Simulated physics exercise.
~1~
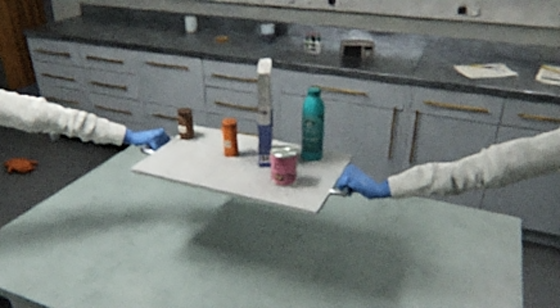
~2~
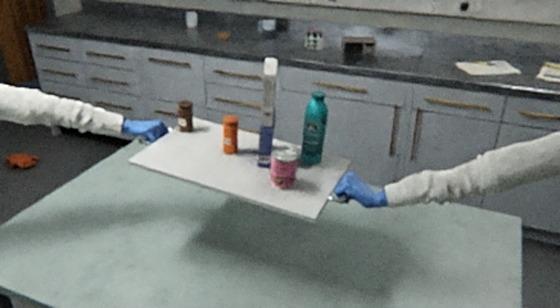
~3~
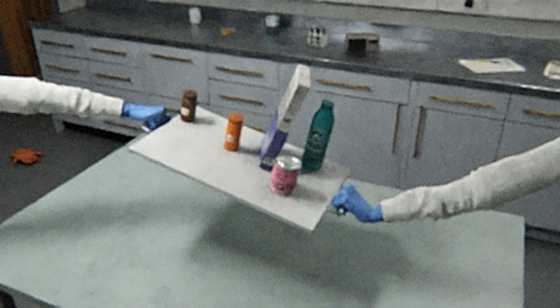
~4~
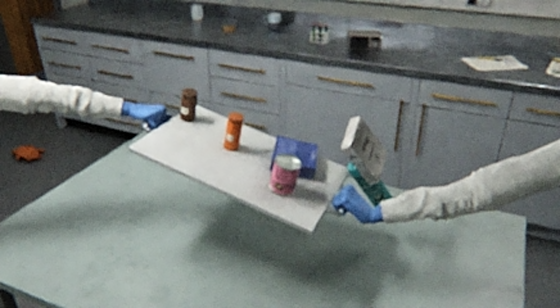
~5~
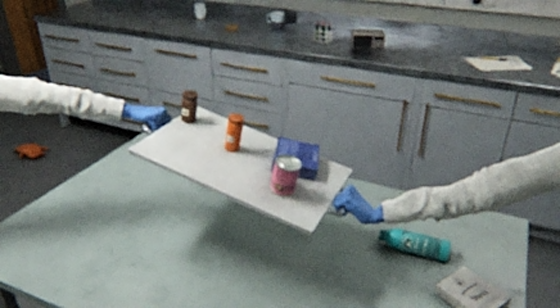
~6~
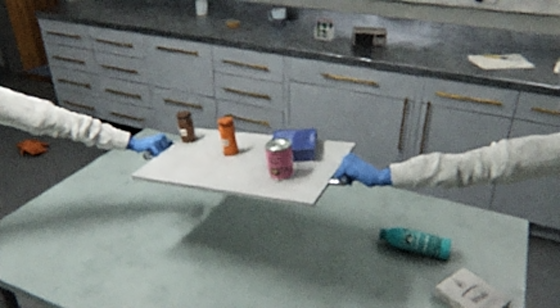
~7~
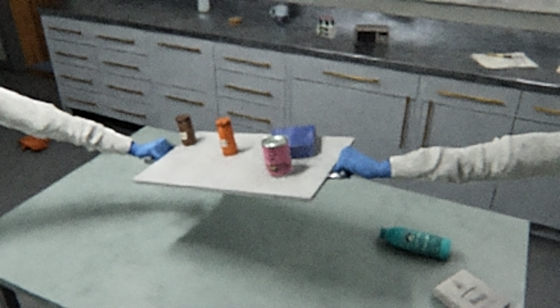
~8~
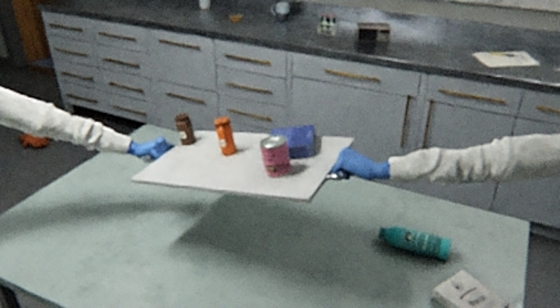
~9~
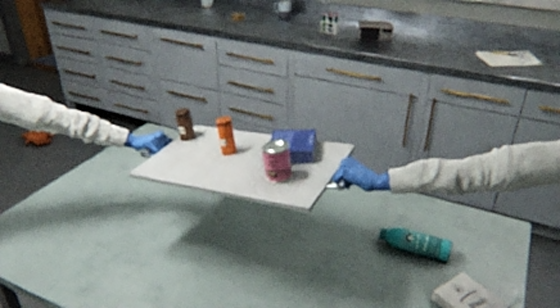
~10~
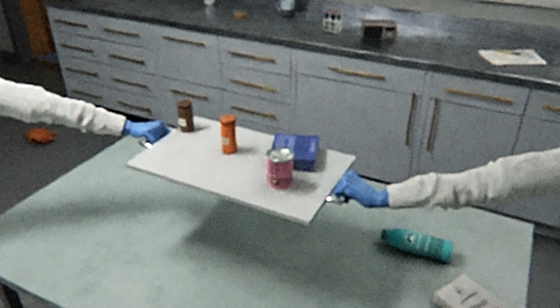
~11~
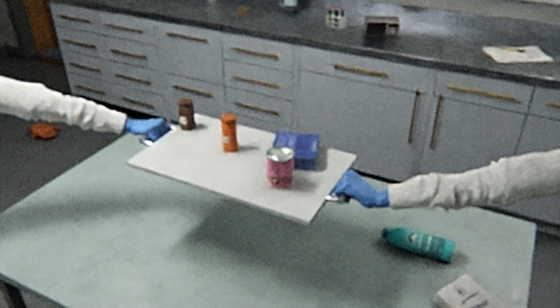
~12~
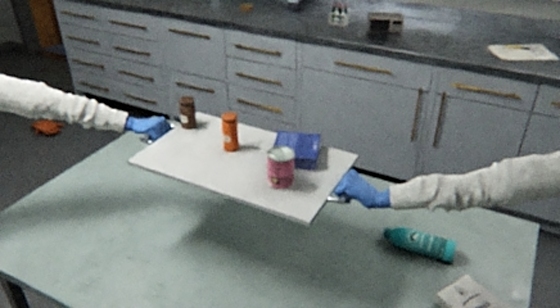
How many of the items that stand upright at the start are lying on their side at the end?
Three of them end up on their side, namely the turquoise bottle and the white carton on the table and the blue packet on the tray.
